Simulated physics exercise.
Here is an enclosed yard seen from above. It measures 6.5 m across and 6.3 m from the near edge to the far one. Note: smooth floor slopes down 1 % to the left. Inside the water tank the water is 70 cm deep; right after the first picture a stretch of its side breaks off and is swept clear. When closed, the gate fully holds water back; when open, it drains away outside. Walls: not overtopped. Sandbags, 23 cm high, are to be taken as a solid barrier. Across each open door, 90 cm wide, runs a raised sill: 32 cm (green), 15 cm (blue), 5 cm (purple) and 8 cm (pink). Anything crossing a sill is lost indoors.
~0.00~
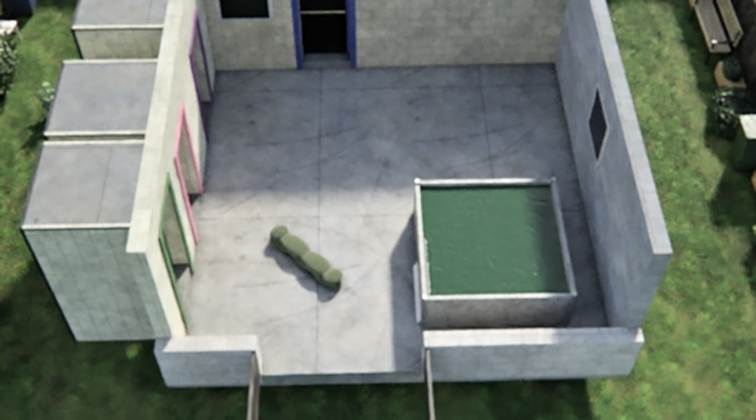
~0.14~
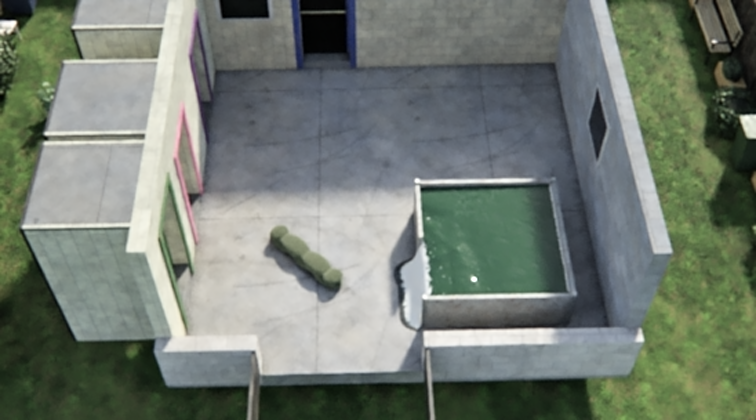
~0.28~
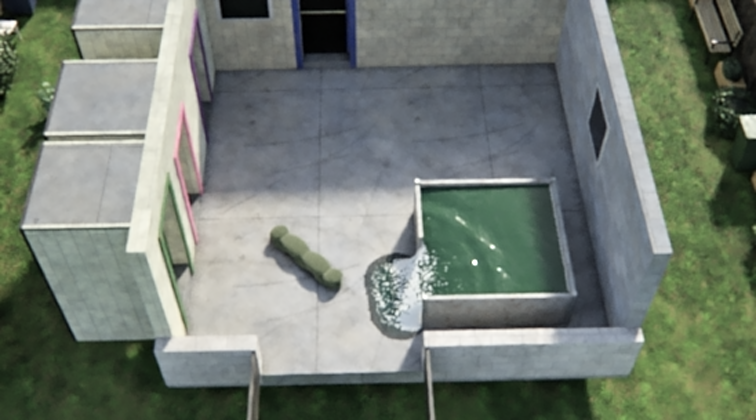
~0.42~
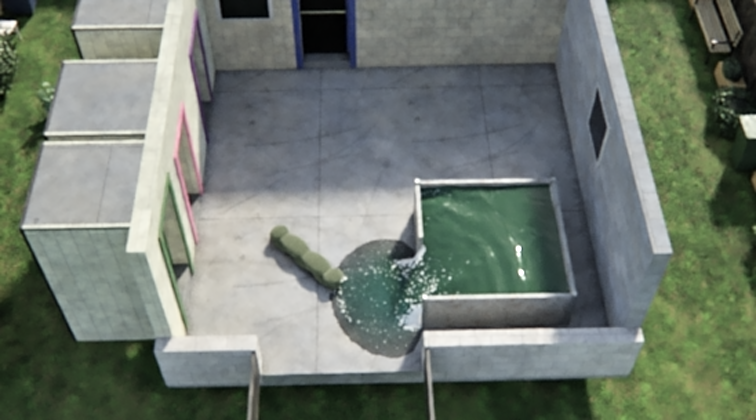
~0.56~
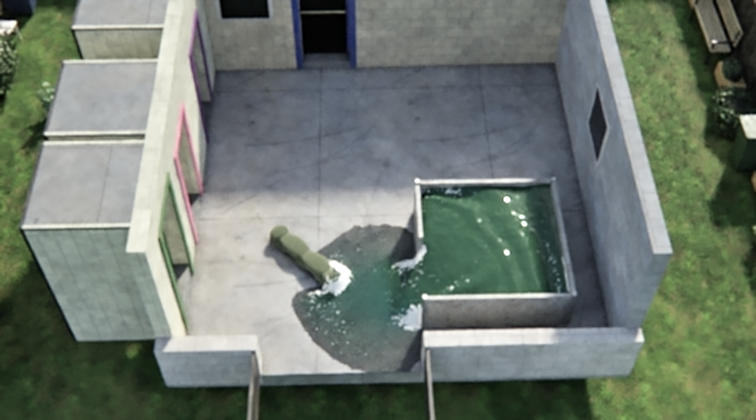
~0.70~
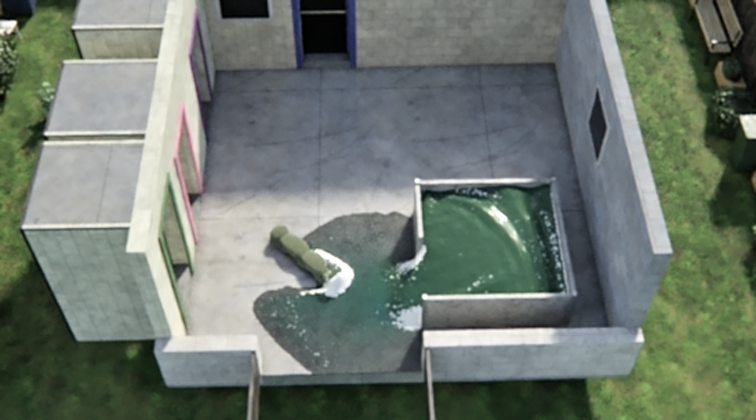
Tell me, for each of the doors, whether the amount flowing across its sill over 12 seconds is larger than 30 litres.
For 12 seconds: The green door, not larger; the blue door, not larger; the purple door, larger; the pink door, not larger.
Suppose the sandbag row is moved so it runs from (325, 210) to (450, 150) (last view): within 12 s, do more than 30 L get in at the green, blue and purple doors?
Checking the limit, green is fine, blue is fine, purple is too much.
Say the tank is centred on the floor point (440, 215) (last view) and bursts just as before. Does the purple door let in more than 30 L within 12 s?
So the purple door tops the limit.
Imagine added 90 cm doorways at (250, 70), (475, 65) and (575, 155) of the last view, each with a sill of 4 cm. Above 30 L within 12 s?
The first one exceeds it, the second one doesn't reach it, and the third one doesn't reach it.
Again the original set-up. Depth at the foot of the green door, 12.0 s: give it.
I'd say close to 7.5 cm.
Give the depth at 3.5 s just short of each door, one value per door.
Depth readings (cm): Green = 20; blue = 1; purple = 10; pink = 9.
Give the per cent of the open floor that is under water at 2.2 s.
Close to 35 in a hundred.
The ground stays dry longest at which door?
Blue.
After 1.4 s water covers 25 % of the floor and is deepest (55 cm) near (183, 362); green door 14 cm at the sill, 0 L in, blue door not reached, purple door not reached, pink door not reached.
After 2.2 s water covers 35 % of the floor and is deepest (48 cm) near (183, 362); green door 28 cm at the sill, 0 L in, blue door not reached, purple door 5 cm at the sill, 0 L in, pink door 3 cm at the sill, 0 L in.
After 3.5 s water covers 45 % of the floor and is deepest (29 cm) near (183, 362); green door 20 cm at the sill, 0 L in, blue door not reached, purple door 10 cm at the sill, 9 L in, pink door 9 cm at the sill, 2 L in.
After 7.0 s water covers 70 % of the floor and is deepest (18 cm) near (215, 76); green door 11 cm at the sill, 0 L in, blue door 11 cm at the sill, 1 L in, purple door 13 cm at the sill, 77 L in, pink door 5 cm at the sill, 3 L in.
After 12.0 s water covers 90 % of the floor and is deepest (10 cm) near (214, 90); green door 7 cm at the sill, 0 L in, blue door 6 cm at the sill, 2 L in, purple door 9 cm at the sill, 173 L in, pink door 4 cm at the sill, 3 L in.
